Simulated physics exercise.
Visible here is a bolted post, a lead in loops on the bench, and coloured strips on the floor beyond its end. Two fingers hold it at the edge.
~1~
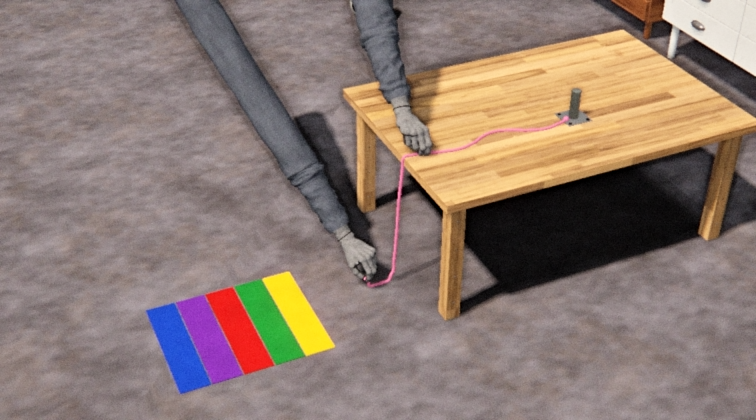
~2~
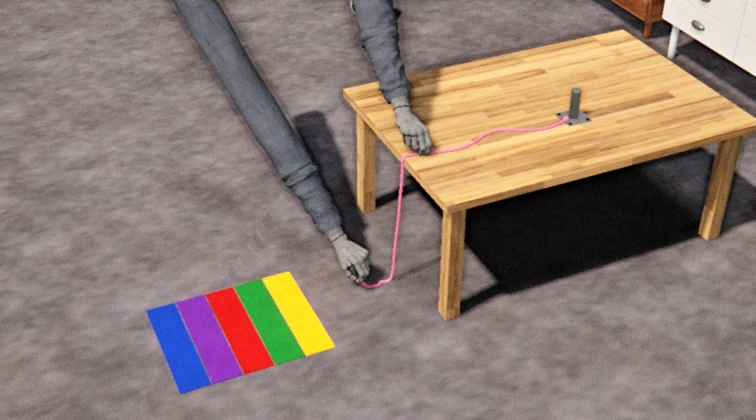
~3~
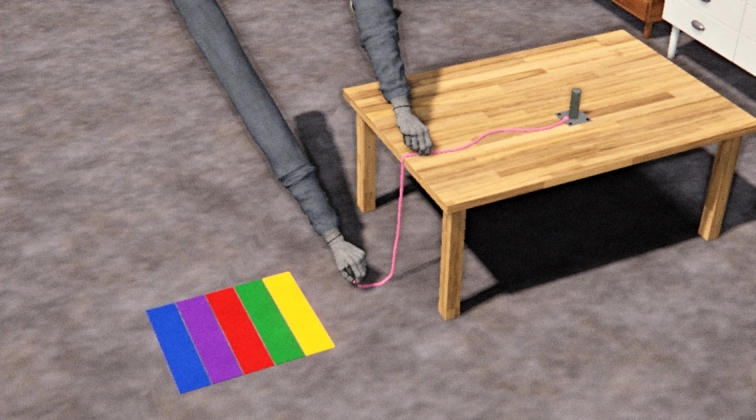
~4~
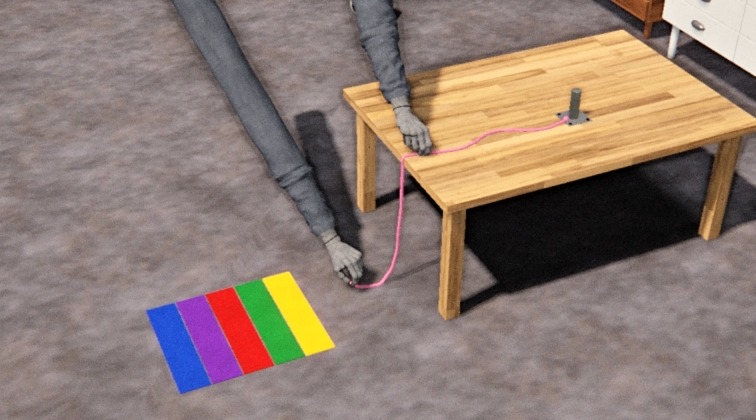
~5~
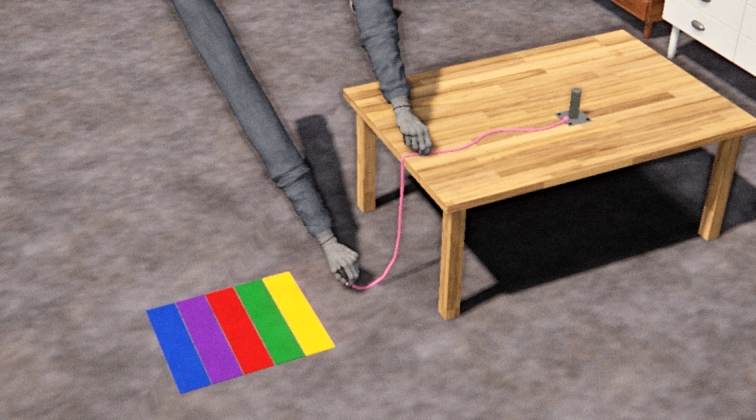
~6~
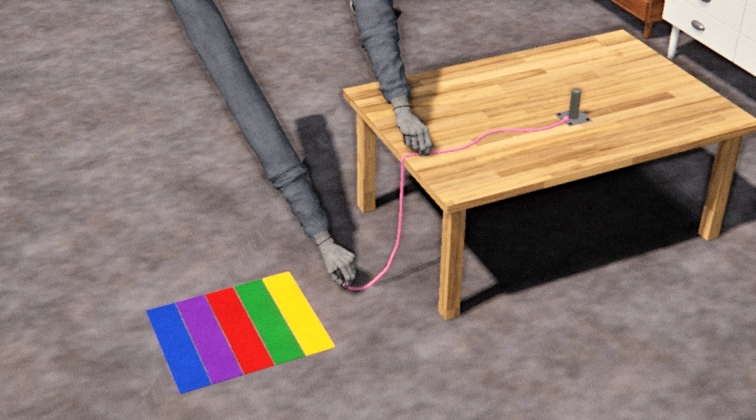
The free end of a pink lead, held by a gray hand near the floor, shifts slightly left toward coloured strips, while another hand stays at the table's edge, where the lead runs back to a small post.
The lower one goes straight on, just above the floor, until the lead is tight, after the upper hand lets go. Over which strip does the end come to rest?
Over the green strip.
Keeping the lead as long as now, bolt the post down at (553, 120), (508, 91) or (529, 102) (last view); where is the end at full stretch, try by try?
About (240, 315), then (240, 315), then (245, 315).
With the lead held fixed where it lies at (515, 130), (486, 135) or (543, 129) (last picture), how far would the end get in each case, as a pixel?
Going try by try, I'd put it close to (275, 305), then (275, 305), and finally (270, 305).
Early on, end near (320, 291); short of the strips.
Midway, end near (288, 300); over yellow.
At the end of the slack, end near (269, 306); over green. Over green.
